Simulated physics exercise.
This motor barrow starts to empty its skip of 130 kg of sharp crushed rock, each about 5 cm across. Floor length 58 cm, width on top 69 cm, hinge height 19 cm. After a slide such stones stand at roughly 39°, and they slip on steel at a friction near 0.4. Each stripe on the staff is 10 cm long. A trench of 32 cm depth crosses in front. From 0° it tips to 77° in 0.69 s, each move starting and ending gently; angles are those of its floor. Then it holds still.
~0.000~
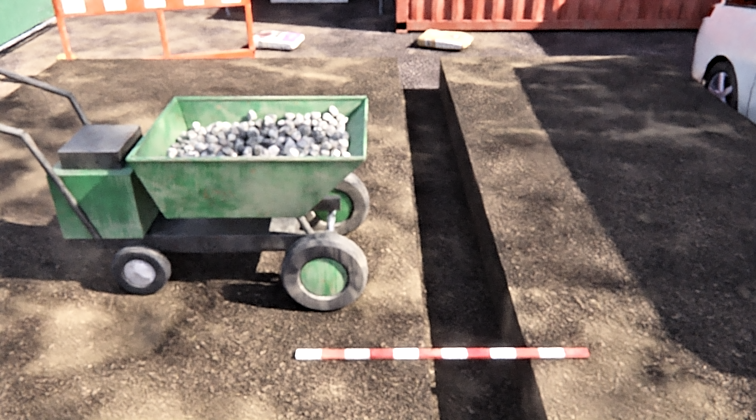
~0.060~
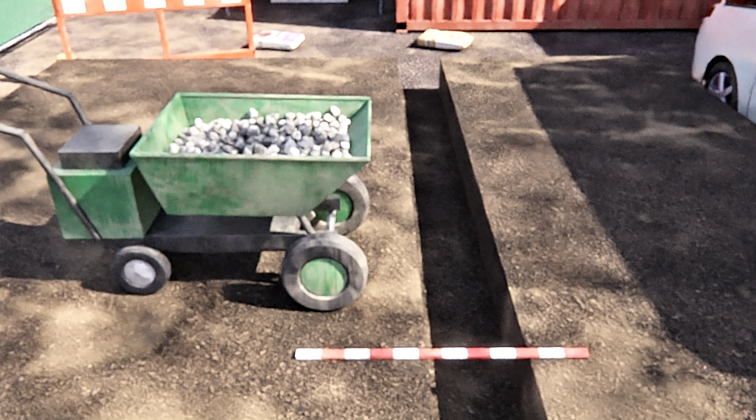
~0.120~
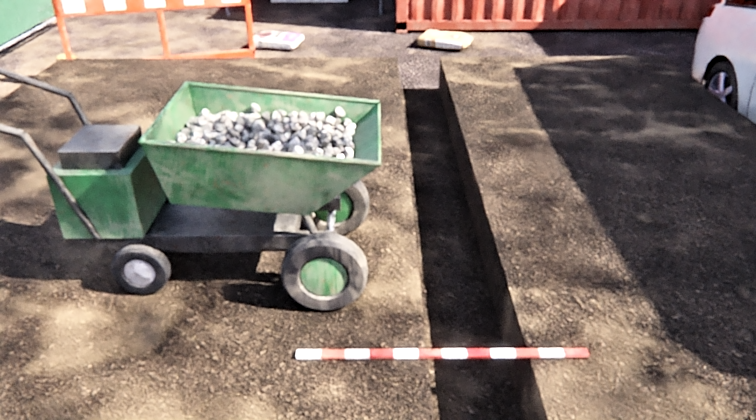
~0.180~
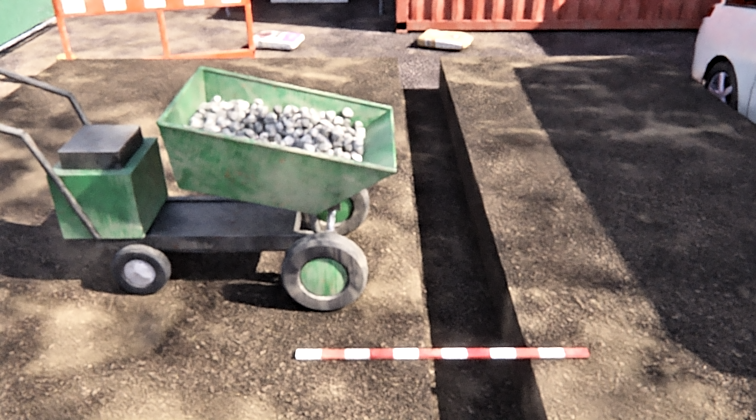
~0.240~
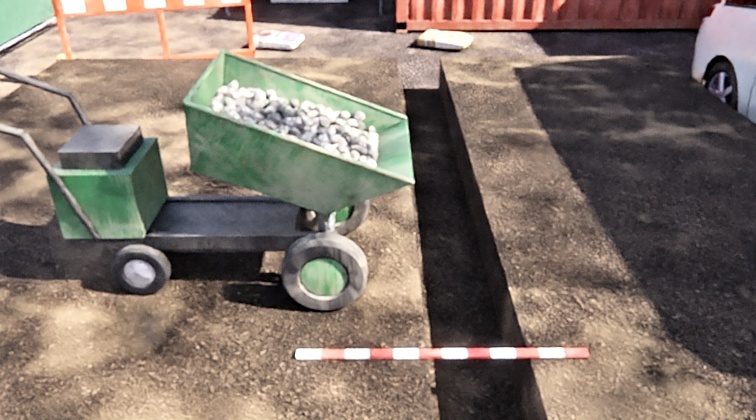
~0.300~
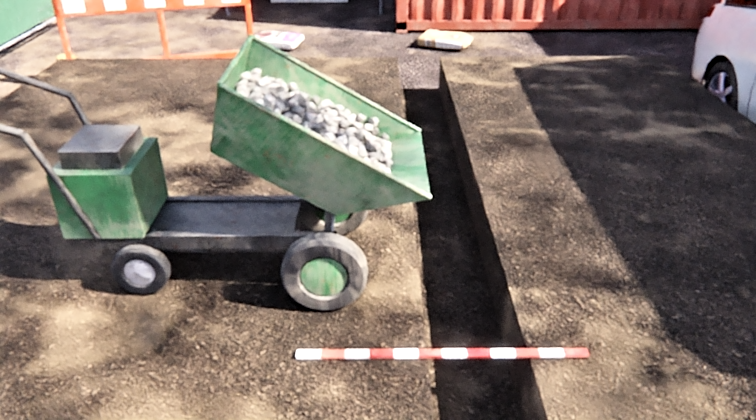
The video shows a green motor barrow loaded with grey stones standing beside a narrow trench and a red-and-white striped staff, as its skip gradually tilts up toward the right, its rear rising steeply while the wheels stay still.
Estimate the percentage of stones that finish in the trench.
Close to 65 in a hundred.
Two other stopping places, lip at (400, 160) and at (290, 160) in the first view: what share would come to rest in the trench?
First some 35, then 85 per cent.
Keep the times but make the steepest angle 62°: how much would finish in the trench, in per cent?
It would be near 45 per cent.
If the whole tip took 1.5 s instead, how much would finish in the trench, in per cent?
In that case some 90 per cent.
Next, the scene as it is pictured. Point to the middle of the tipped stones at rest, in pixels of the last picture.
Around (487, 301).
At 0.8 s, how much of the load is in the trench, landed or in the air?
About 30 per cent by then.
After 0.5 s the floor is at 65°; 100 % in the skip; the foremost stones are at (440, 215).
After 0.8 s the floor is at 77°; 63 % in the skip, 30 % in the trench, 7 % past the trench; the foremost stones are at (530, 276).
After 1.1 s the floor is at 77°; 5 % in the skip, 60 % in the trench, 35 % past the trench; the foremost stones are at (675, 261).
After 3.1 s the floor is at 77°; 0 % in the skip, 65 % in the trench, 35 % past the trench; the foremost stones are at (749, 235).
